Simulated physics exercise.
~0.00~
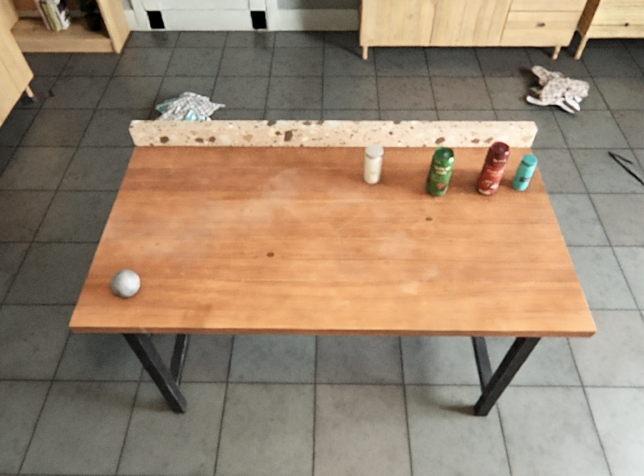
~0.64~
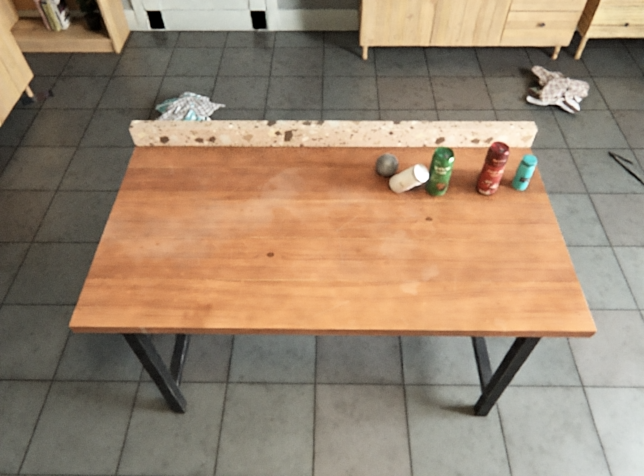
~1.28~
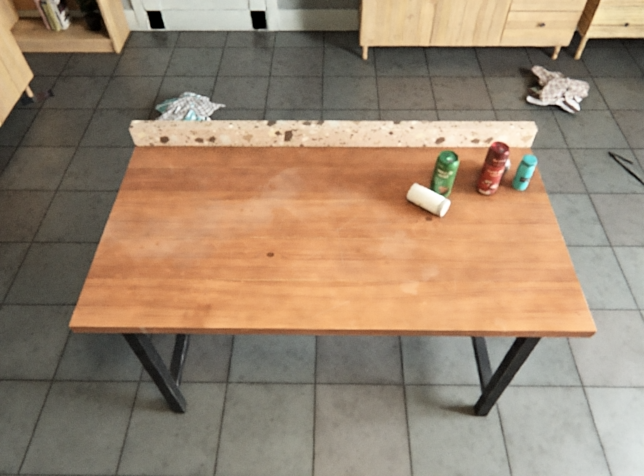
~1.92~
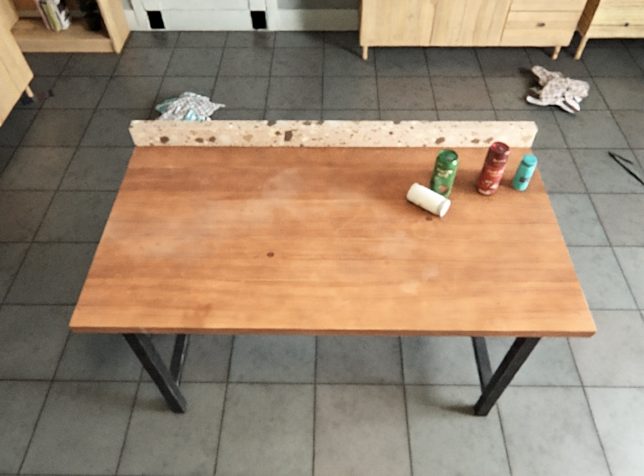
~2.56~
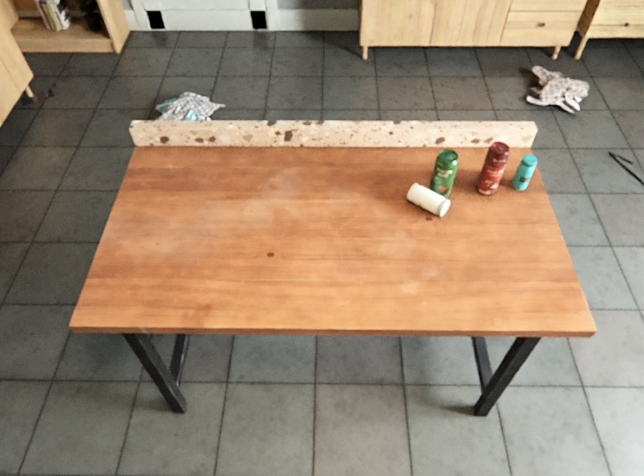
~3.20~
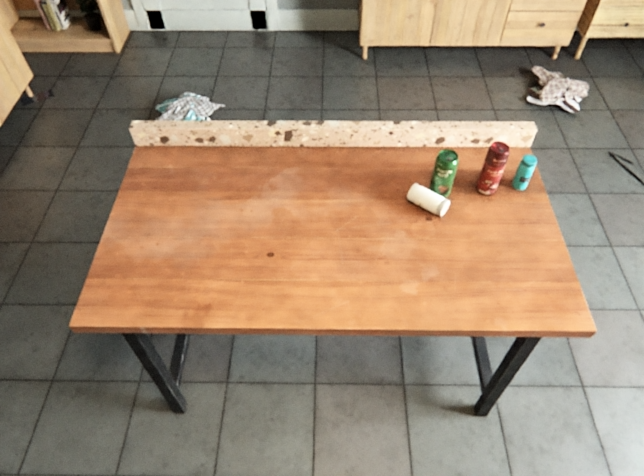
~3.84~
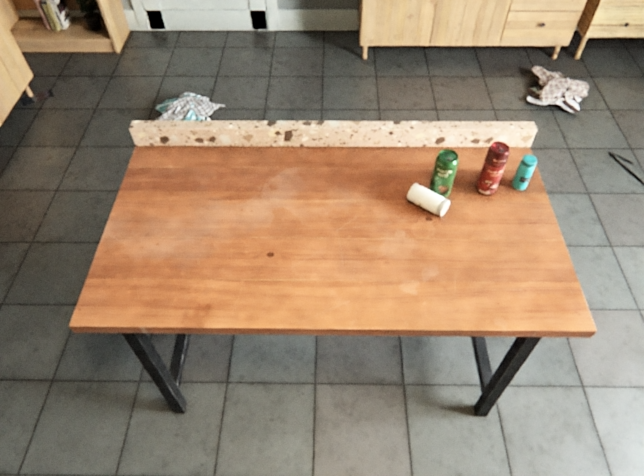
A wooden table with black legs stands on a grey tiled floor, seen from above its near side, with a pale speckled rail along the far edge. A grey ball sits at the near left, while a white shaker, a green can, a red can and a turquoise shaker stand upright toward the far right. The ball moves across to the rail beside the white shaker, which tilts to the right. The ball is then gone from view, and the white shaker lies on its side in front of the green can. It stays there, with the other three still upright.
